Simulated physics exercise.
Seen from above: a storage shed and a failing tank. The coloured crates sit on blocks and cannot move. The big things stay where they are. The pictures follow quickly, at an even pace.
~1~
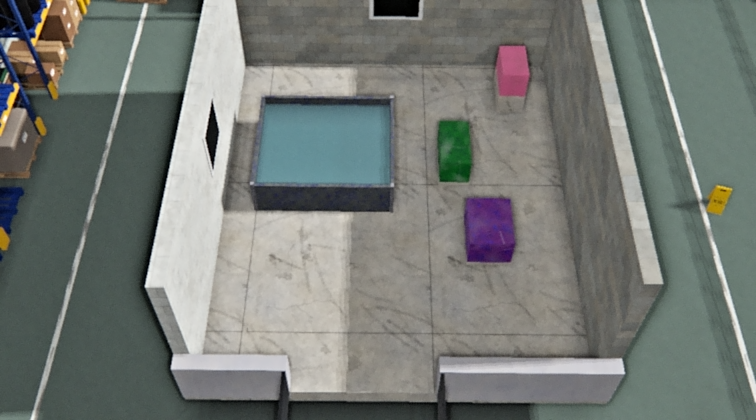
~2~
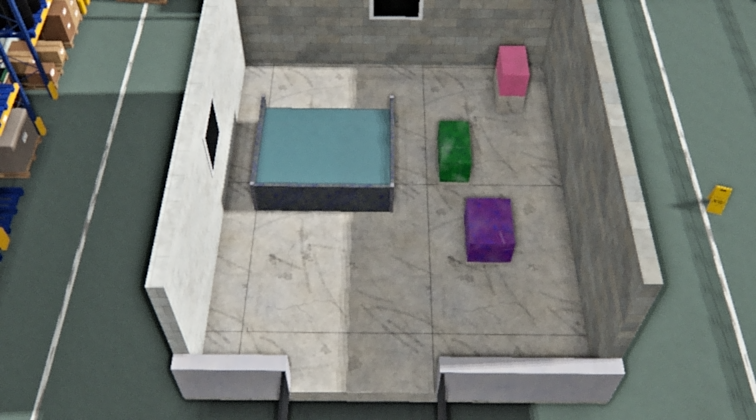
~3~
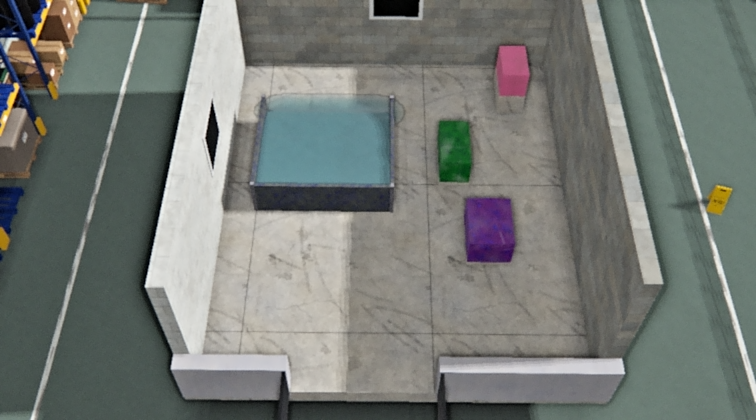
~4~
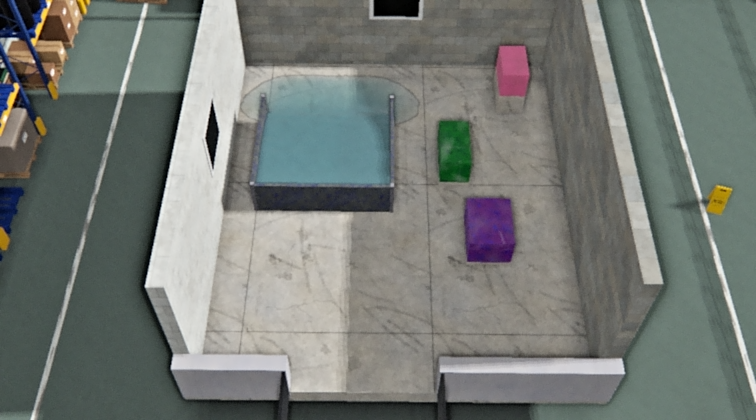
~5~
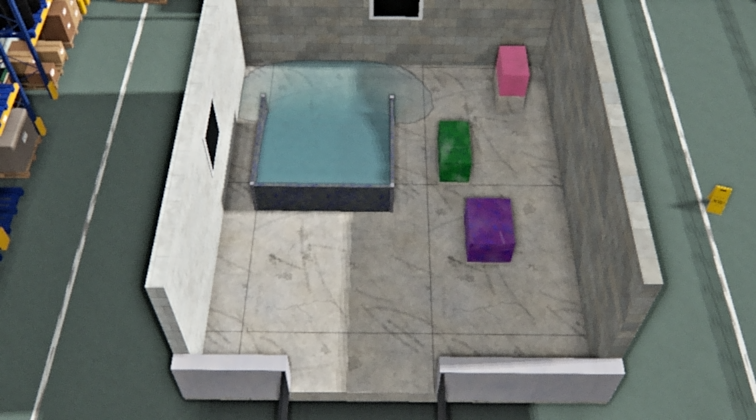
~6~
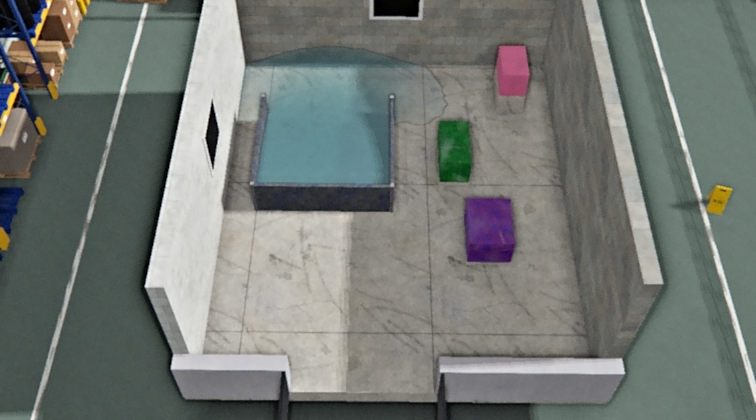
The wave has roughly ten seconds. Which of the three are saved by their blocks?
In the end: The green crate gets wet; the purple crate gets wet; the pink crate stays dry.
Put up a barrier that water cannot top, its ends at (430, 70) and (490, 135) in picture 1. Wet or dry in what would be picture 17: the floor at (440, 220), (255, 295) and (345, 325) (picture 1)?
In that order: Free of water, not flooded, clear.
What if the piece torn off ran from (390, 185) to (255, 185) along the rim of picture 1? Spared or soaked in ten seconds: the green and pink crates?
My reading: The green crate stays dry; the pink crate is spared.
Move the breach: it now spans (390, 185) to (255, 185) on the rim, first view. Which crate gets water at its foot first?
The purple one.
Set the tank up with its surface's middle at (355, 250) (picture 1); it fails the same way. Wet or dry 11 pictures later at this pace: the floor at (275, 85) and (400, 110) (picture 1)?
One after the other: Flooded, under water.
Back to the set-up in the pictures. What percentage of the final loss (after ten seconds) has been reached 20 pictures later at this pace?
I make it 0 per cent.
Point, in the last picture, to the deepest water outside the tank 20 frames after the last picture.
Near (533, 72).
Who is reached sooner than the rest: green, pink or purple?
The pink crate.
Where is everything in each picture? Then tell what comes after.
In the first frame, still water in the water tank at (325, 142).
In the second frame, water pours out on the water tank's far side and has run to (396, 121).
In the third frame, water pours out on the water tank's far side and has run to (399, 108).
In the fourth frame, water pours out on the water tank's far side and has run to (405, 92).
In the fifth frame, water pours out on the water tank's far side and has run to (395, 66).
In the sixth frame, water pours out on the water tank's far side and has run to (422, 69).
A moment on, water covers 15 % of the floor; the green crate not reached, the purple crate not reached, the pink crate not reached.
Next, water covers 25 % of the floor; the green crate not reached, the purple crate not reached, the pink crate water round its plinth.
Then, water covers 50 % of the floor; the green crate water round its plinth, the purple crate water round its plinth, the pink crate water round its plinth.
Later, water covers 80 % of the floor; the green crate water round its plinth, the purple crate water round its plinth, the pink crate water round its plinth.
In the end, water covers 100 % of the floor; the green crate was topped, the purple crate was topped, the pink crate stayed above the water.
